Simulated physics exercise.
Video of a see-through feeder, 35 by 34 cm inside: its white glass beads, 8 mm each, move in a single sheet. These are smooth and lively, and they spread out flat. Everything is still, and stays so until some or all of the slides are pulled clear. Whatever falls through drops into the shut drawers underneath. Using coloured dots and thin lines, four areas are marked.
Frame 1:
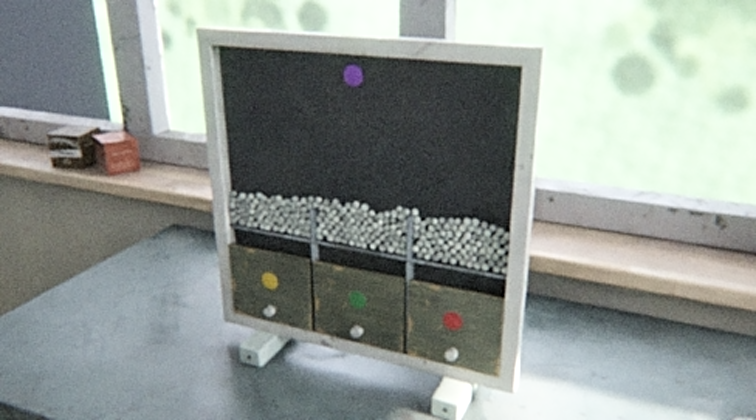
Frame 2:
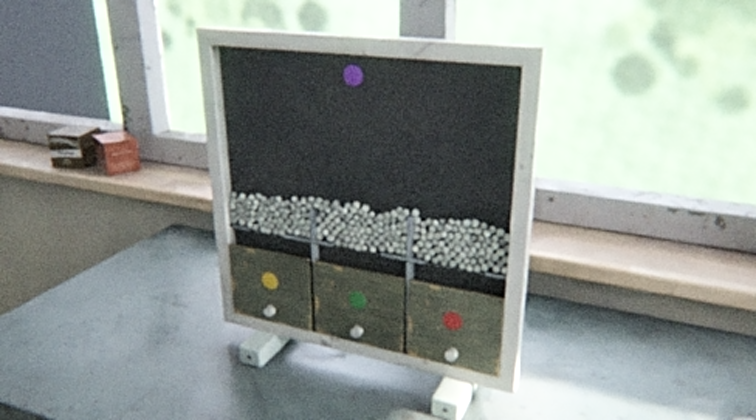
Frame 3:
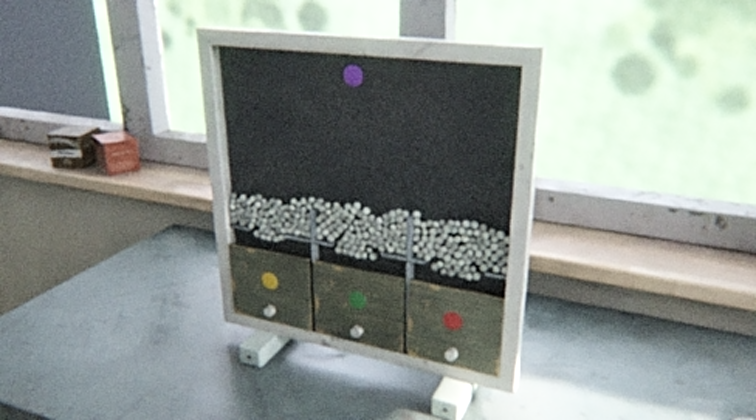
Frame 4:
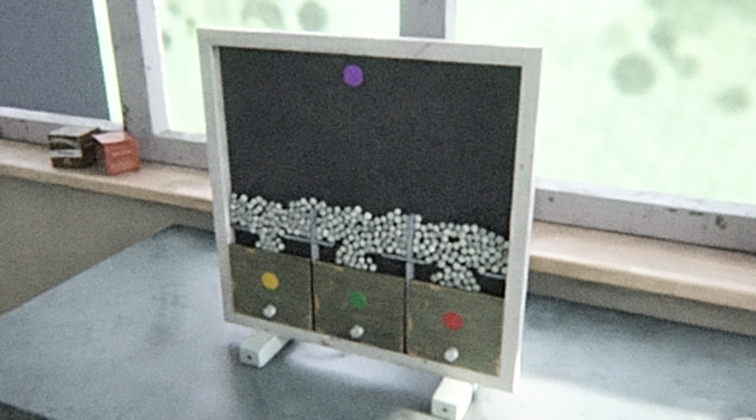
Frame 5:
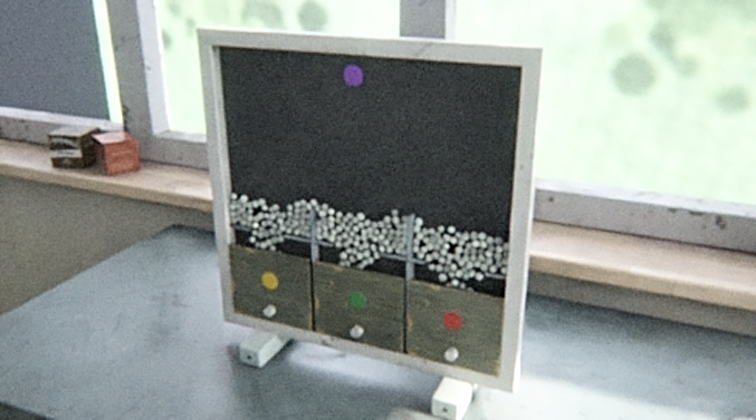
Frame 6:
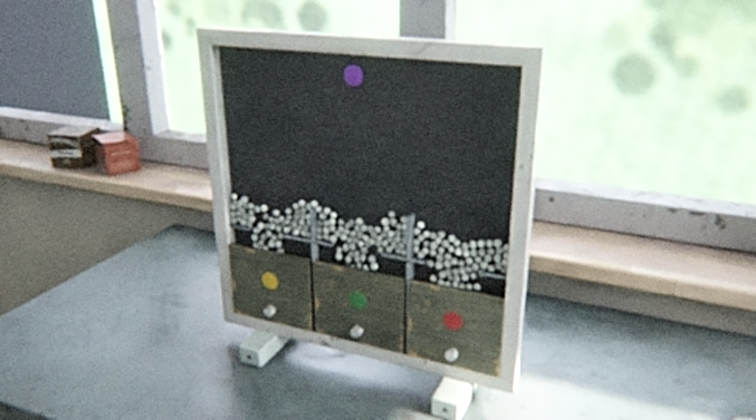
A white-framed board with a dark back stood on a table by a window, its white beads packed in a band above three wooden drawers, then they loosened and dropped down behind the drawers.
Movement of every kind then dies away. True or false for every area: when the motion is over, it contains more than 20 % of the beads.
Red drawer - true, purple store - false, green drawer - true, yellow drawer - true.
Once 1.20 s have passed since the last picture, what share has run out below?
That would be around 95 per cent.
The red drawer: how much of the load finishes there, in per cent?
Estimated share there: Roughly 30 per cent.
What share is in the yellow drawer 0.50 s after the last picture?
The share there is some 25 per cent.
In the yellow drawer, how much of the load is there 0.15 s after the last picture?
The share there is around 20 %.
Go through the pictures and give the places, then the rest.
The first frame shows about 260 beads; load centre (363, 229); red (453, 321), purple (353, 76), green (358, 300), yellow (270, 281); slides (247, 228) to (288, 235), (330, 243) to (387, 254), (422, 260) to (490, 273).
In the second frame, 3 of 3 slides gone; load centre (362, 231); 0 out.
The third frame shows load centre (364, 228); 27 out.
The fourth frame shows load centre (363, 236); 46 out.
The fifth frame shows load centre (364, 237); 74 out.
The sixth frame shows load centre (360, 235); 106 out; wall ends (314, 210), (411, 216).
Then, 0.15 s later than the last picture, 80 % are out; red 25 %, purple 20 %, green 25 %, yellow 20 %.
Then, 0.50 s later than the last picture, 90 % are out; red 30 %, purple 10 %, green 35 %, yellow 25 %.
Then, 1.20 s later than the last picture, 95 % are out; red 30 %, purple 5 %, green 35 %, yellow 30 %.
All still 1.4 s after it, 95 % are out; red 30 %, purple 5 %, green 35 %, yellow 30 %.
